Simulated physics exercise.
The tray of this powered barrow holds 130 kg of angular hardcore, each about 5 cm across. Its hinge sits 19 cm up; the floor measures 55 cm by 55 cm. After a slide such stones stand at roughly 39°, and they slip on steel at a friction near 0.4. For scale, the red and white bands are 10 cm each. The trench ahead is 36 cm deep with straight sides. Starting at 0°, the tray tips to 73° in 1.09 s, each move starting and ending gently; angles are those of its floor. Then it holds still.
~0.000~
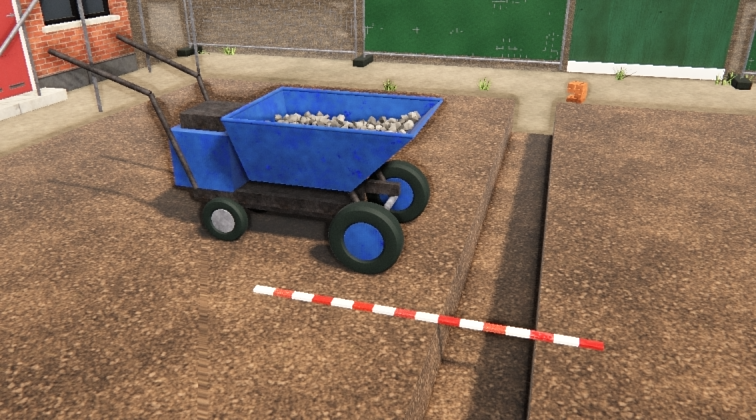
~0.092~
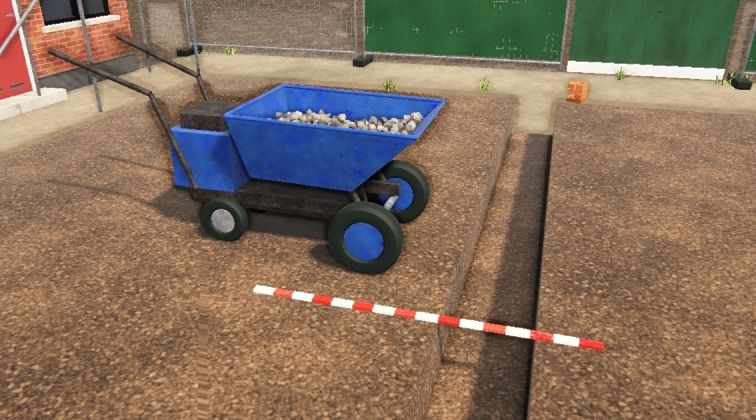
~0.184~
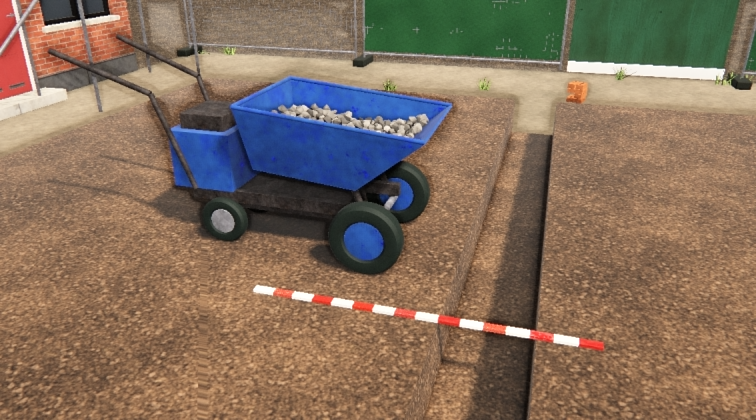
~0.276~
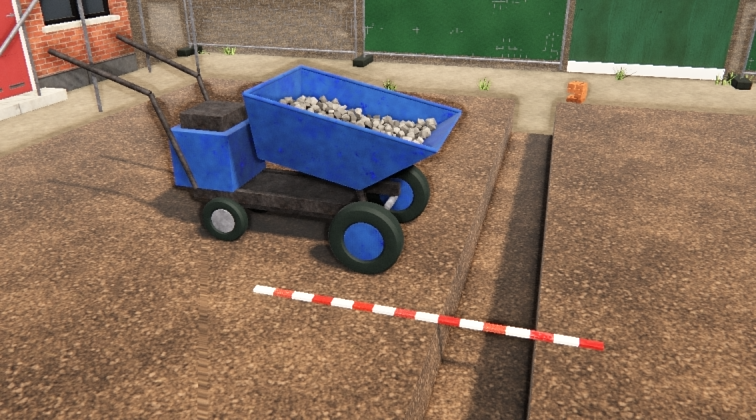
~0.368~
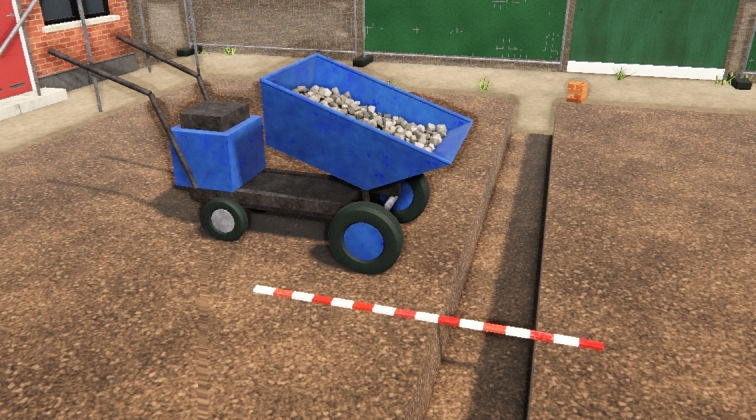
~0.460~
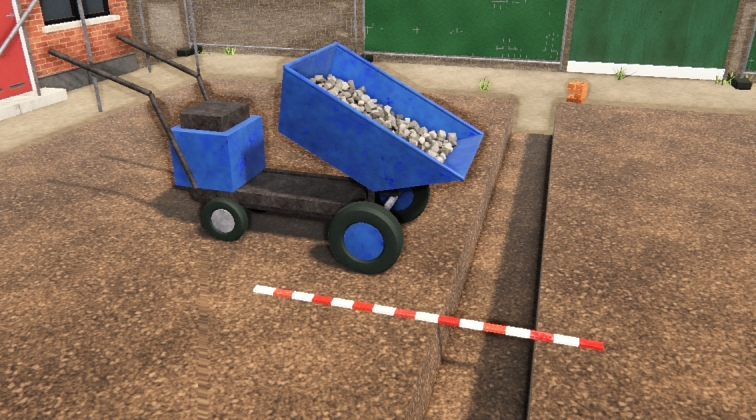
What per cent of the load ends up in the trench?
Close to 85 in a hundred.
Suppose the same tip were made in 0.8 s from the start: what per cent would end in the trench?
It would be near 75 per cent.
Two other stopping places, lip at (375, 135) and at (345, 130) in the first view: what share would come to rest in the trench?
First some 100, then 70 per cent.
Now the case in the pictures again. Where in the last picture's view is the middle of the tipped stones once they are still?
Their middle is at about (515, 308).
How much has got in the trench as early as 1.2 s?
Some 30 per cent.
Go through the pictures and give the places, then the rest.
The tray is at 0°, its lip at (413, 137); the top of the load is at (389, 123), in the first frame.
The tray is at 1°, its lip at (416, 138); the top of the load is at (345, 120); the stones move at 0.3 m/s on average, in the second frame.
The tray is at 6°, its lip at (425, 143); the top of the load is at (297, 112); the stones move at 0.5 m/s on average, in the third frame.
Lip at (437, 151), floor tilted 12°, highest stones at (305, 104); the stones move at 0.7 m/s on average, in the fourth frame.
Lip at (450, 163), floor tilted 19°, highest stones at (316, 93); the stones move at 0.8 m/s on average, in the fifth frame.
Lip at (463, 179), floor tilted 28°, highest stones at (329, 84); the stones move at 0.9 m/s on average, in the sixth frame.
After 0.8 s the floor is at 62°; 100 % in the tray; the foremost stones are at (482, 211).
After 1.2 s the floor is at 73°; 69 % in the tray, 28 % in the trench, 2 % past the trench; the foremost stones are at (554, 270).
After 1.5 s the floor is at 73°; 19 % in the tray, 65 % in the trench, 15 % past the trench; the foremost stones are at (642, 286).
After 3.5 s the floor is at 73°; 0 % in the tray, 85 % in the trench, 15 % past the trench; the foremost stones are at (672, 292).
